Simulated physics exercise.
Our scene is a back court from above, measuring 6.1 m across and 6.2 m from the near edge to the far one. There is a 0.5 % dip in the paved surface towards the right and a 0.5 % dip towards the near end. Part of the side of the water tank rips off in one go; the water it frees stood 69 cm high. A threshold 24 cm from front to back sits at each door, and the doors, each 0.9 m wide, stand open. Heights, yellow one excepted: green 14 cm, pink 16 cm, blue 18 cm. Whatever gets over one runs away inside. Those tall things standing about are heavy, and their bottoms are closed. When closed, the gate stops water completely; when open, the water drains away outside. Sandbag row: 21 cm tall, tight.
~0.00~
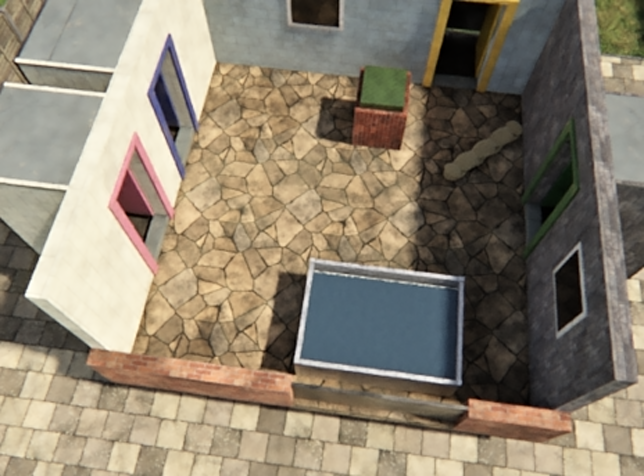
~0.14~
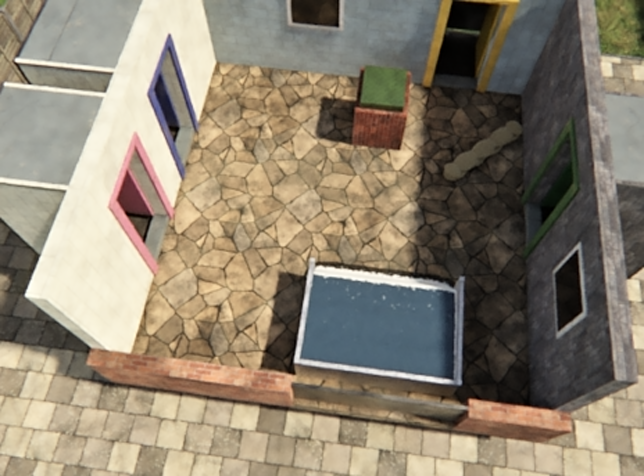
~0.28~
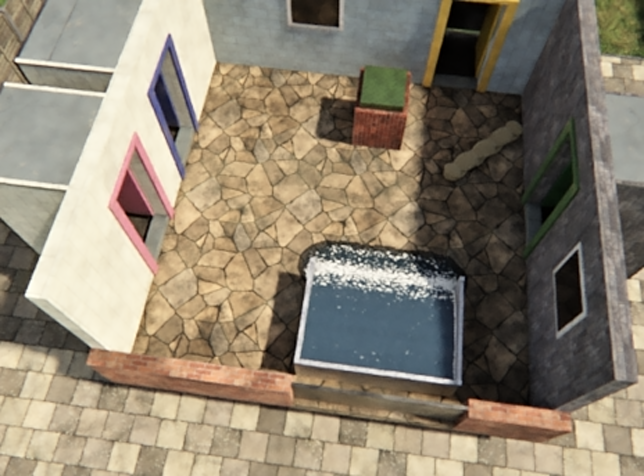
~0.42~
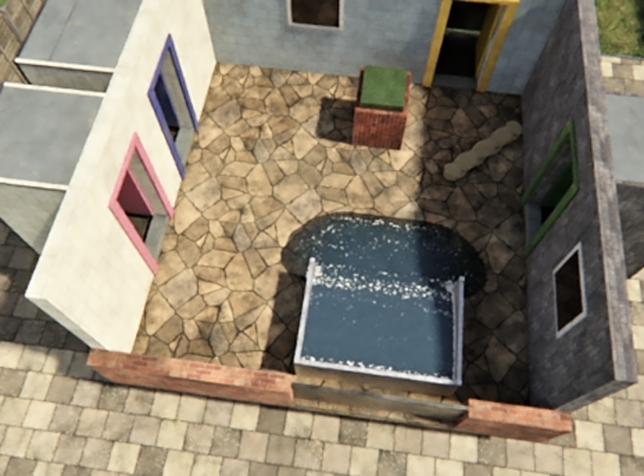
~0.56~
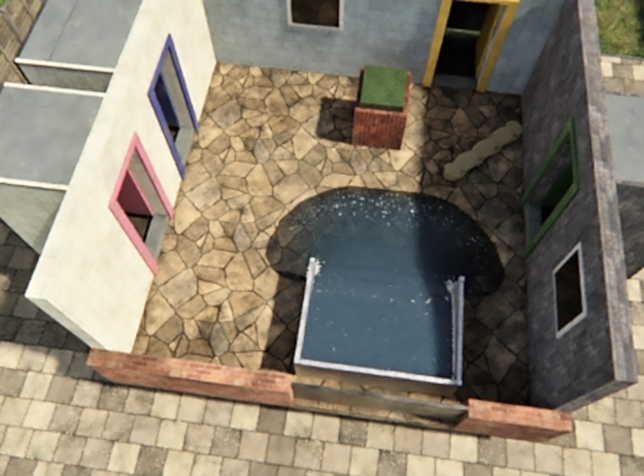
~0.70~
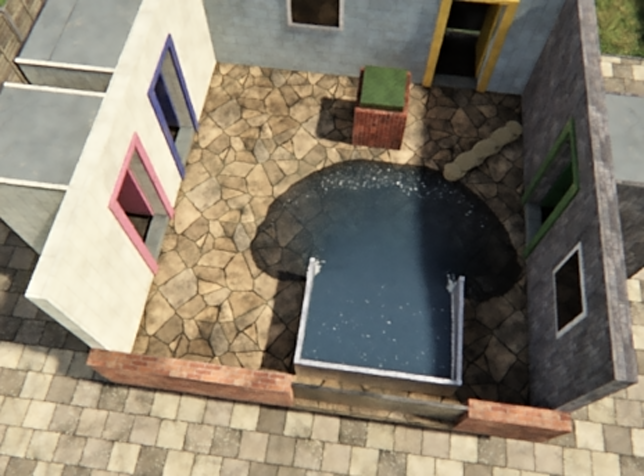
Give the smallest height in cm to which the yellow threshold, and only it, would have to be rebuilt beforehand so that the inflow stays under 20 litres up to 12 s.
Roughly 20 cm.
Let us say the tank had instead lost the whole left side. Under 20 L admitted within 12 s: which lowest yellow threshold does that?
About 7.5 centimetres.
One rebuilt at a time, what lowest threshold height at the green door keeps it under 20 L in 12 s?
At the green door it takes roughly 8.5 centimetres.
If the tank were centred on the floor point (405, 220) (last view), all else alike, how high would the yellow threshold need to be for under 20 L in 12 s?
A height near 30 cm.
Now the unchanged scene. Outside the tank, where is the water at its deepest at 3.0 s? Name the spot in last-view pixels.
(216, 64).
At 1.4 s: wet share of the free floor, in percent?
Approximately 45 %.
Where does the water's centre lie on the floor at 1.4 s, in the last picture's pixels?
Approximately (384, 248).
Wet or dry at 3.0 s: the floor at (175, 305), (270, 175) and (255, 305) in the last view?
First bone-dry, second wet through, third bone-dry.
After 1.4 s water covers 45 % of the floor, deepest (37 cm) near (378, 150); 2 cm at the yellow door, 0 litres in over its 8 cm threshold.
After 3.0 s water covers 65 % of the floor, deepest (34 cm) near (216, 64); 17 cm at the yellow door, 105 litres in over its 8 cm threshold.
After 12.0 s water covers 95 % of the floor, deepest (14 cm) near (338, 393); 5 cm at the yellow door, 165 litres in over its 8 cm threshold.
At the yellow door as built, the water arrived by 1.4 s and peaked near 17 cm at 3.0 s.
With a threshold of 16.5 cm, 42 litres would have come in within the 12 s; with 22 cm, 11 litres. So under 20 litres takes about 20 cm.
